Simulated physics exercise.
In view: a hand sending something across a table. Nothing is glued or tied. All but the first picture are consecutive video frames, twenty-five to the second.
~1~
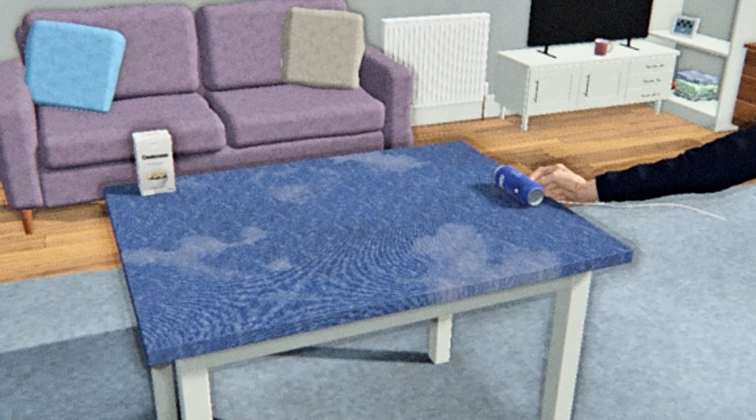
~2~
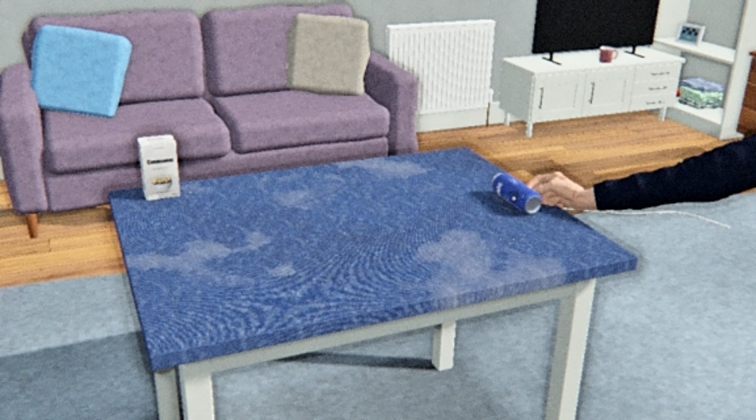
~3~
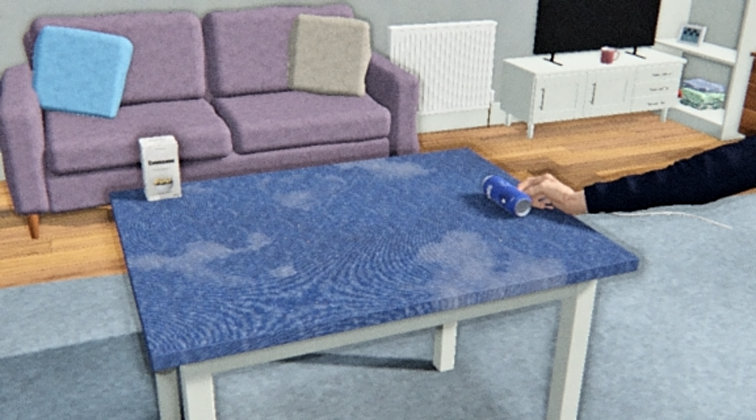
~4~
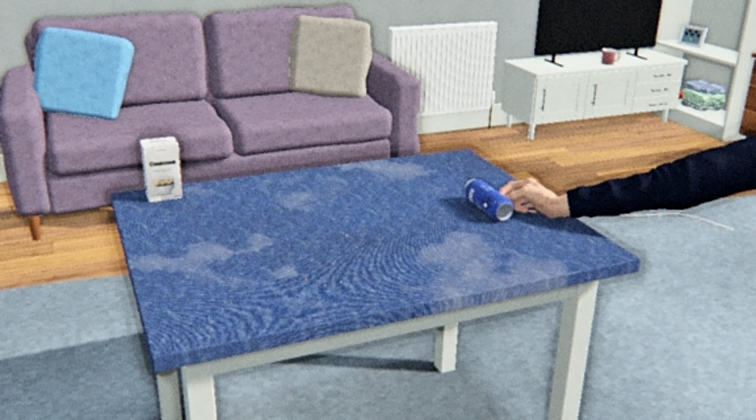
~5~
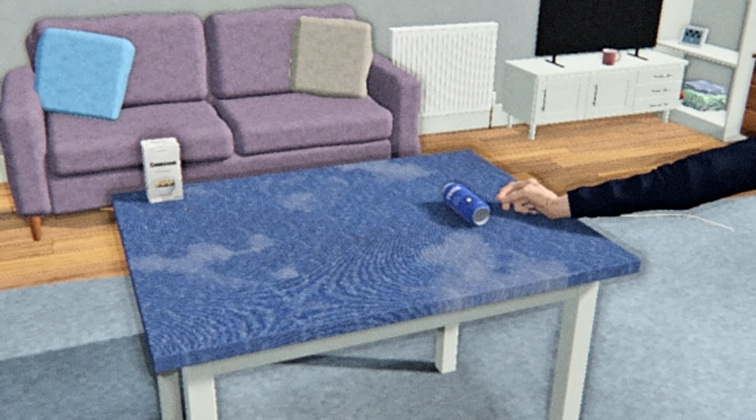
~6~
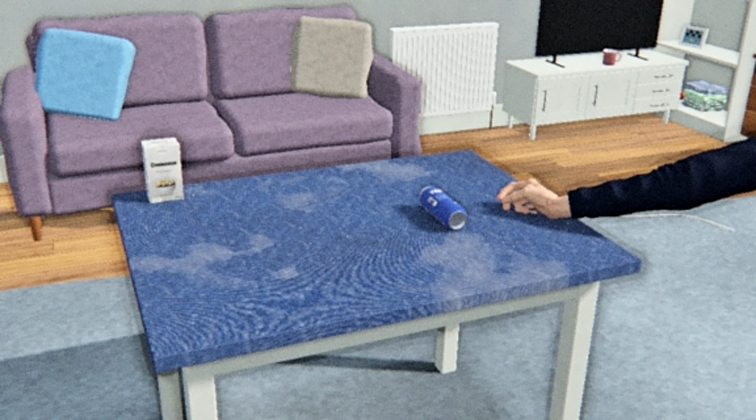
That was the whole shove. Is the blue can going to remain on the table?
The blue can falls off the table.
Then, 0.20 s past the last view, blue can displaced well along near (320, 226).
Then, 0.40 s past the last view, blue can displaced well along near (191, 246).
Then, 0.70 s past the last view, blue can now off the table.
Then, 0.90 s past the last view, things are still on the move.
Finally, off the table, blue can.
